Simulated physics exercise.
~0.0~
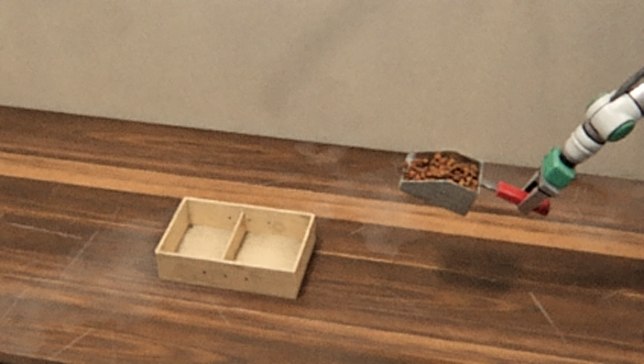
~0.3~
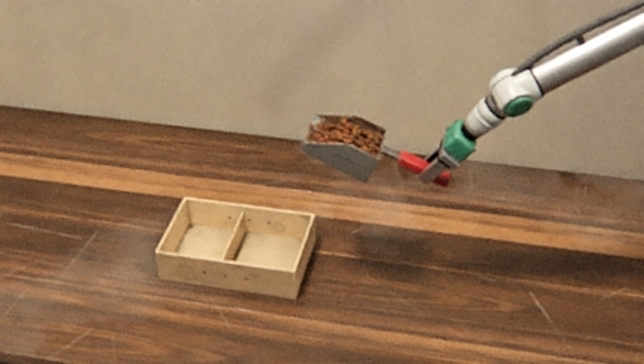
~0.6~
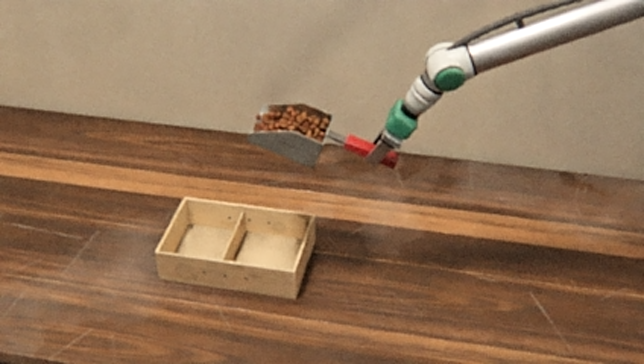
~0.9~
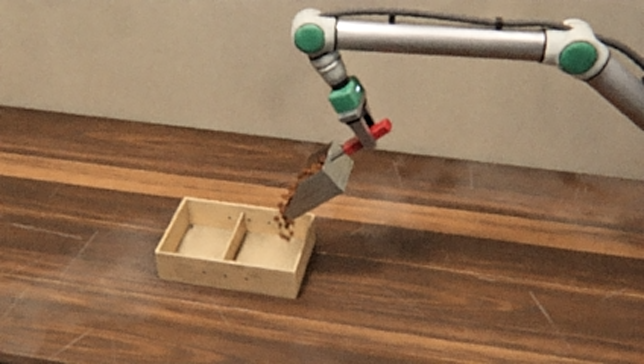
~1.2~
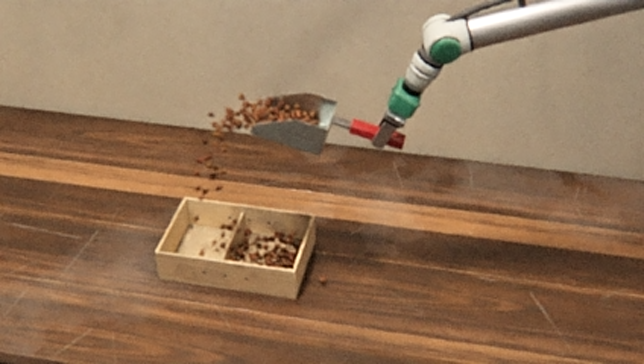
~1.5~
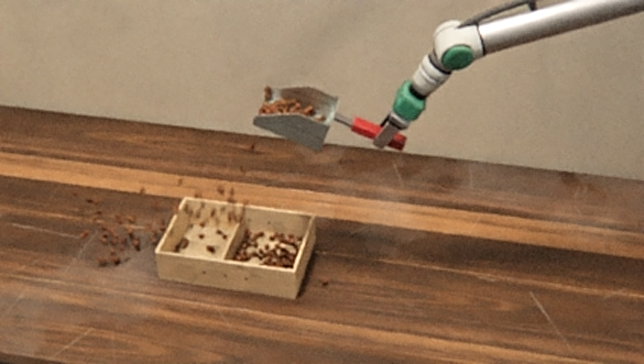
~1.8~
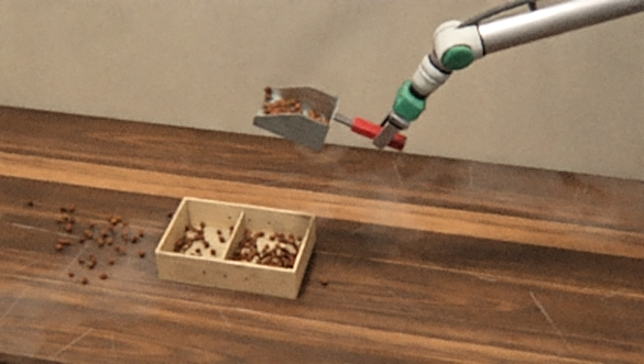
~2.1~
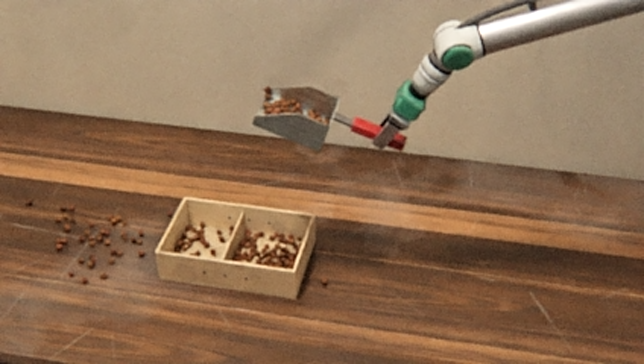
Robot arm moving a scoop left, tipping brown pellets into a divided wooden box, then flinging others onto the table beyond it.
